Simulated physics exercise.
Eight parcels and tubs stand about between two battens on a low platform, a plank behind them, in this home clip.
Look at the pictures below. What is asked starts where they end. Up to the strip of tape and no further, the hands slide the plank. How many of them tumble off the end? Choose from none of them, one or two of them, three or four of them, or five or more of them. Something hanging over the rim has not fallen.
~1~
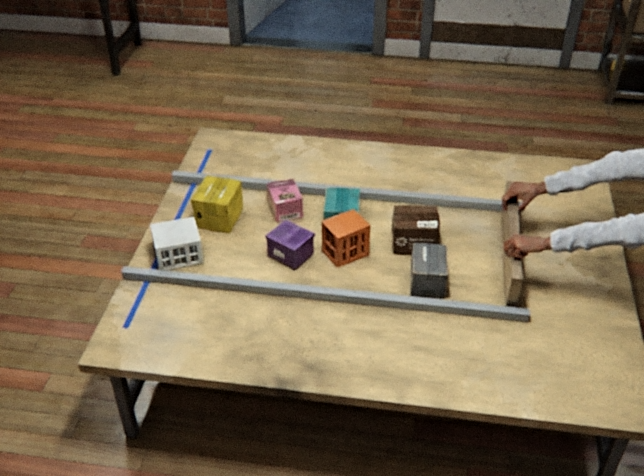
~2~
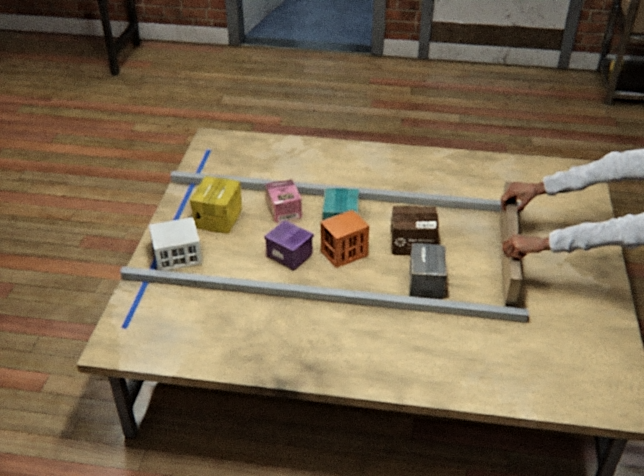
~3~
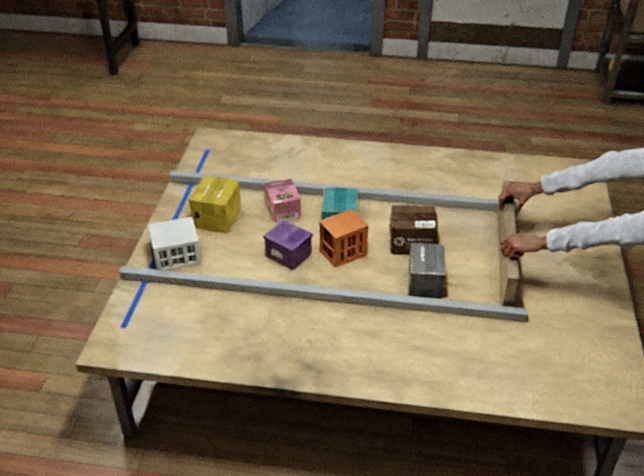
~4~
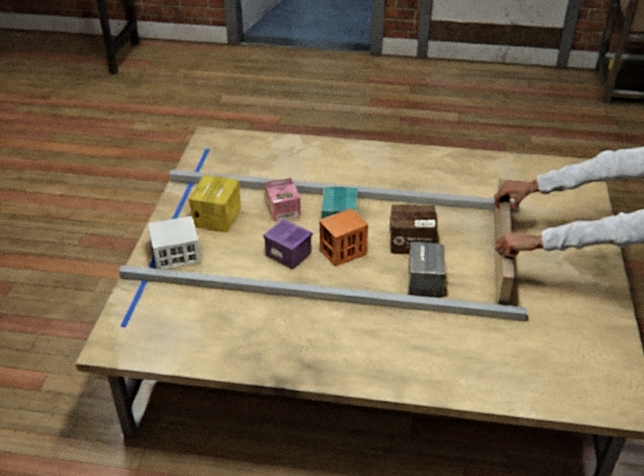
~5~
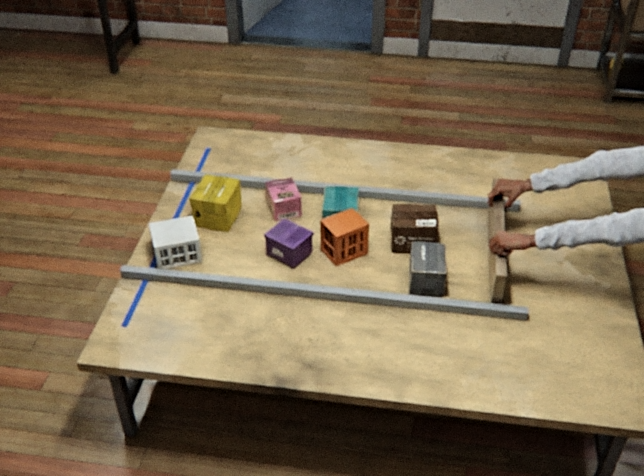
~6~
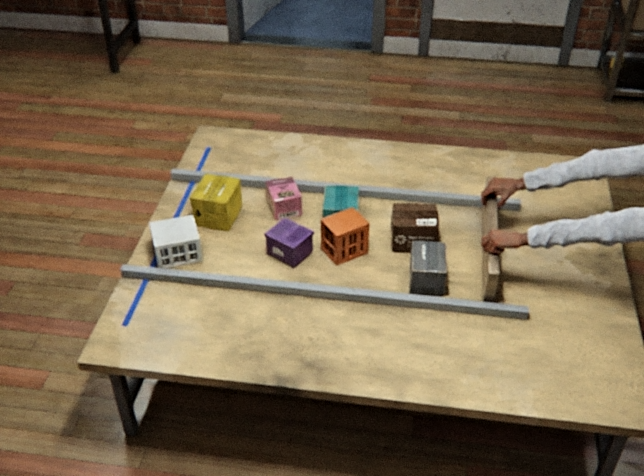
Five or more of them do.
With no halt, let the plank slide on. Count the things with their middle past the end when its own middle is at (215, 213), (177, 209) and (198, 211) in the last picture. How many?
In order: 4, 6, 5.
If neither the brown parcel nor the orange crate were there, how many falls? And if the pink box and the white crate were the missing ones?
The count is 3 in the first case and 3 in the second.
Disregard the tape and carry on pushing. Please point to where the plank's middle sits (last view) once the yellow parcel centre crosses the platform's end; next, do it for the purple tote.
The yellow parcel gives roughly (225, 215), the purple tote roughly (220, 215).
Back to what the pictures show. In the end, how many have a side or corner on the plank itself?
My count gives 2.
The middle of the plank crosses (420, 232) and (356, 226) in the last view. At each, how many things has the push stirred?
By the first moment it's 2, by the second it's 6.
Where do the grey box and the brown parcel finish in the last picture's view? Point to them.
Grey box at about (142, 240), brown parcel at about (154, 201).
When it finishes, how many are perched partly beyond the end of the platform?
The count is 2.
Soon after, none off yet; white crate at rest near (176, 242); yellow parcel at rest near (217, 202); pink box at rest near (284, 198).
After that, none off yet; white crate displaced about its own width near (148, 242); yellow parcel displaced about its own width near (178, 204); pink box displaced well along near (202, 186).
In the end, the number that fall off is five or more; gone, orange crate, turquoise parcel, purple tote, pink box, yellow parcel and white crate.
